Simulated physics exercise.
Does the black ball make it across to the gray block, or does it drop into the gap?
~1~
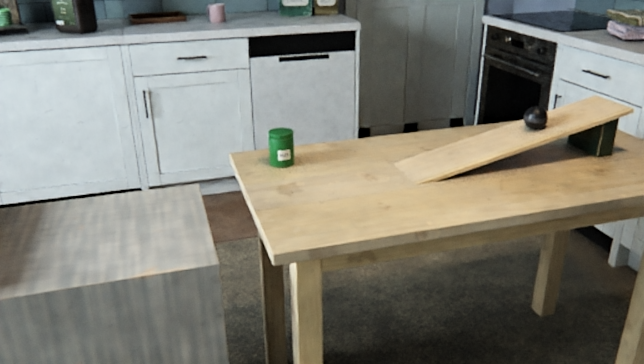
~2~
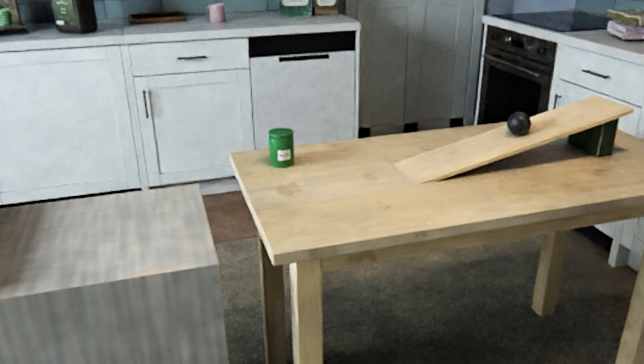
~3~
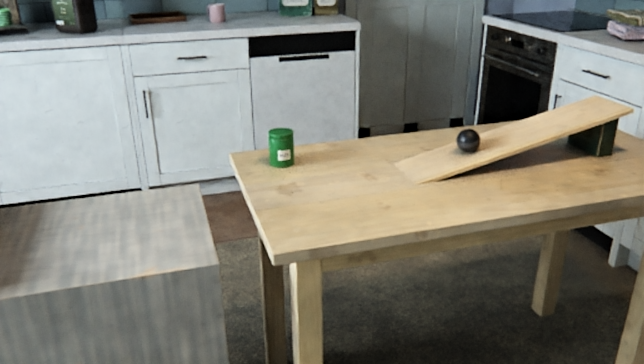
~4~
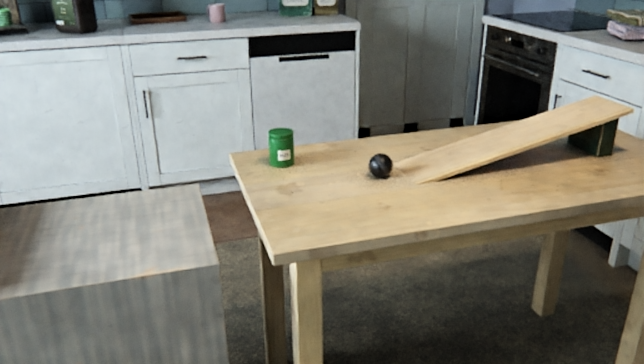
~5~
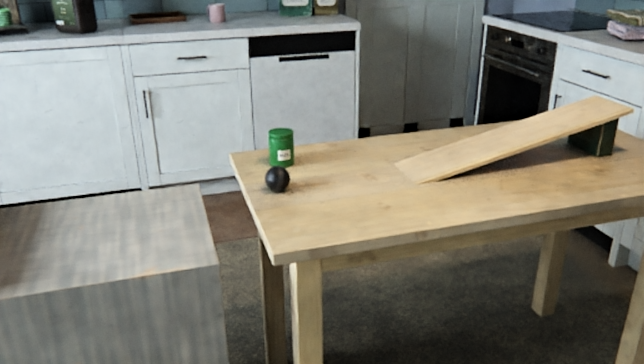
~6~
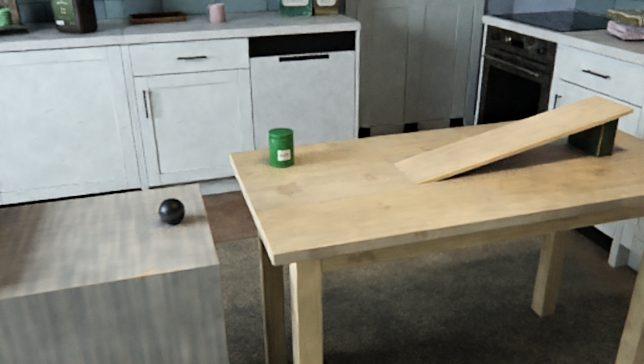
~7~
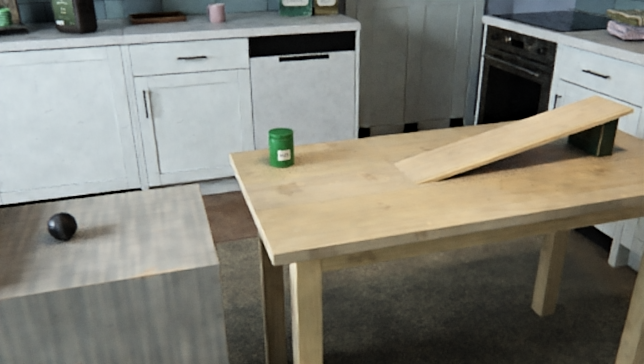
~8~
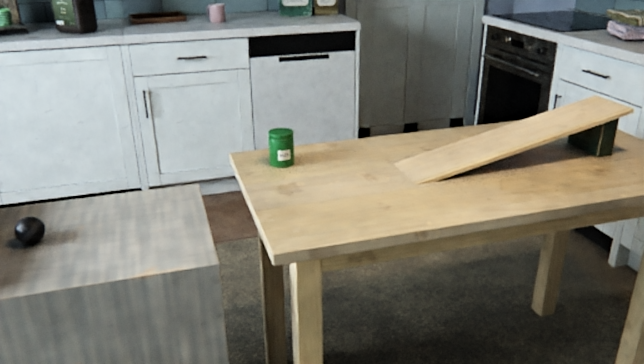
The black ball makes it across the gap and lands on top of the gray block, where it carries on to the left.
